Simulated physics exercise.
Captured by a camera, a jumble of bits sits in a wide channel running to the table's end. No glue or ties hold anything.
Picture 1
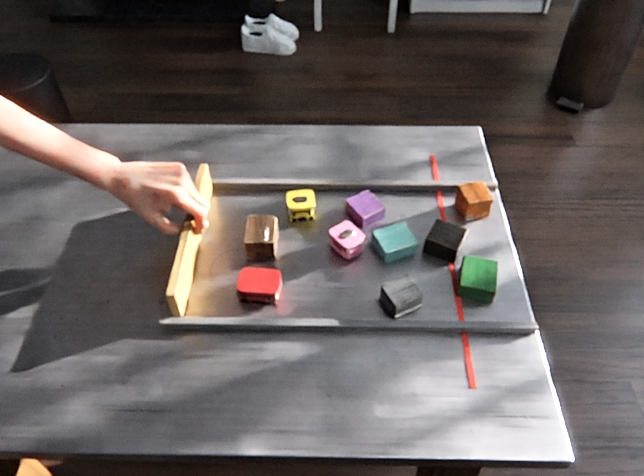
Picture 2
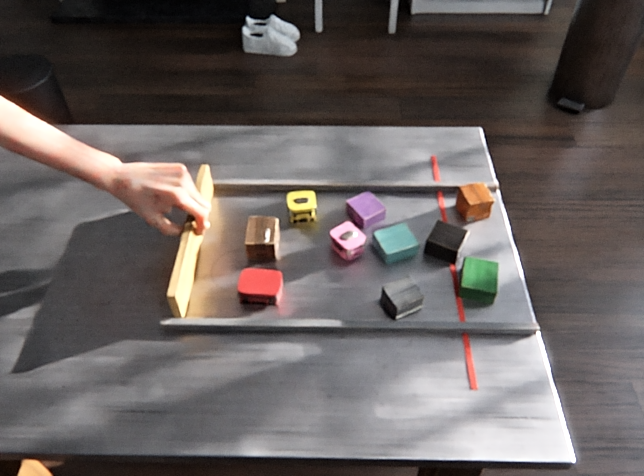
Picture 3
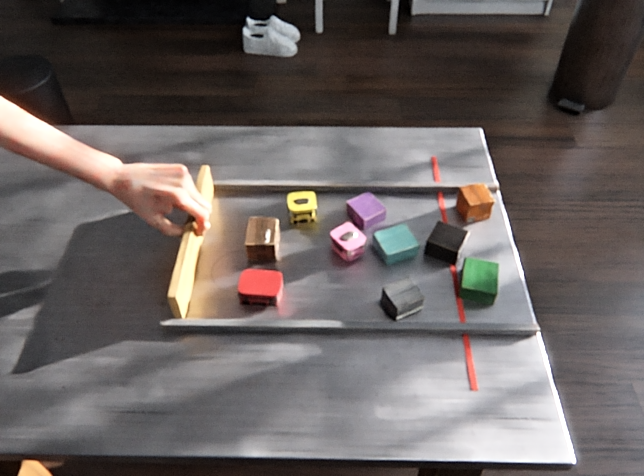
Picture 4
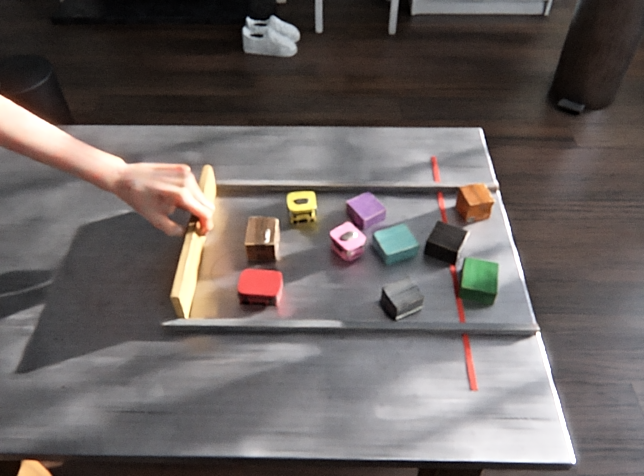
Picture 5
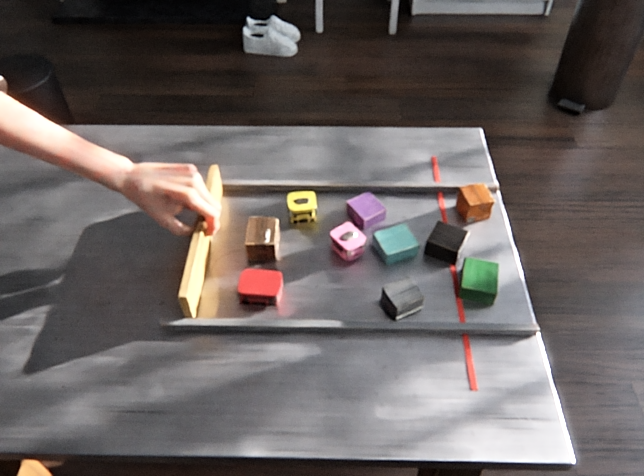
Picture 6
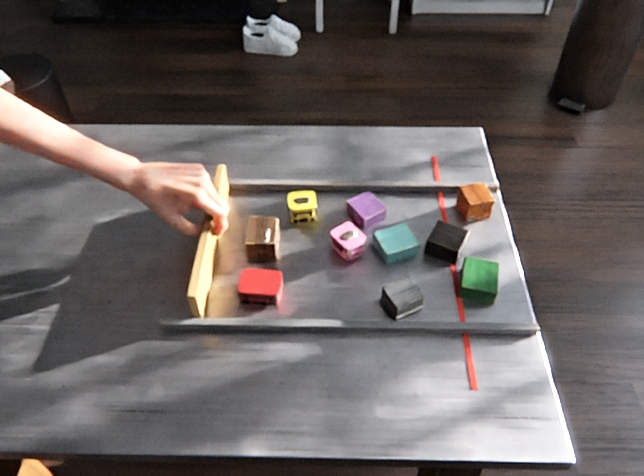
On a grey tabletop, a hand held a wooden board upright at the left of a channel scattered with colourful blocks and small cases, then slid it slightly right while the pieces stayed put.
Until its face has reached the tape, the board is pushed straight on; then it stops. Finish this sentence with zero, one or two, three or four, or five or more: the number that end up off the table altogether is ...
The number that end up off the table altogether is three or four.
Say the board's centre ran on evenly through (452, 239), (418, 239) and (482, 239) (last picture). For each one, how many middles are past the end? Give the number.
In order, that gives 3, then 1, then 7.
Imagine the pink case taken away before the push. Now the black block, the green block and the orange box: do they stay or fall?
Black block - gone; green block - safe; orange box - gone.
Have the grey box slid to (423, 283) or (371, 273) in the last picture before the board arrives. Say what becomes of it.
Well, the grey box stays aboard in the first case and stays aboard in the second.
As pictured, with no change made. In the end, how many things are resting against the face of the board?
Contact count: 3.
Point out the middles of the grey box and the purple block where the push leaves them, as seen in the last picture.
(521, 307) and (487, 217), approximately.
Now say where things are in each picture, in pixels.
Orange box (474, 201); green block (478, 279); black block (446, 241); board (192, 235); tape (449, 251), in the first frame.
Green block (479, 280); yellow case (302, 207), in the second frame.
Black block (447, 243); board (193, 237), in the third frame.
Orange box (475, 203); red case (261, 289), in the fourth frame.
Green block (479, 281); grey box (402, 299), in the fifth frame.
Orange box (475, 202); green block (479, 280); black block (447, 242); board (210, 236); tape (451, 252), in the sixth frame.
Early on, none off yet; orange box at rest near (475, 202); green block at rest near (479, 280); black block at rest near (447, 242).
A while later, none off yet; orange box at rest near (475, 202); green block at rest near (479, 280); black block travelled about its own width near (485, 242).
Finally, the number that fall off is three or four; lost, turquoise block, black block and orange box.
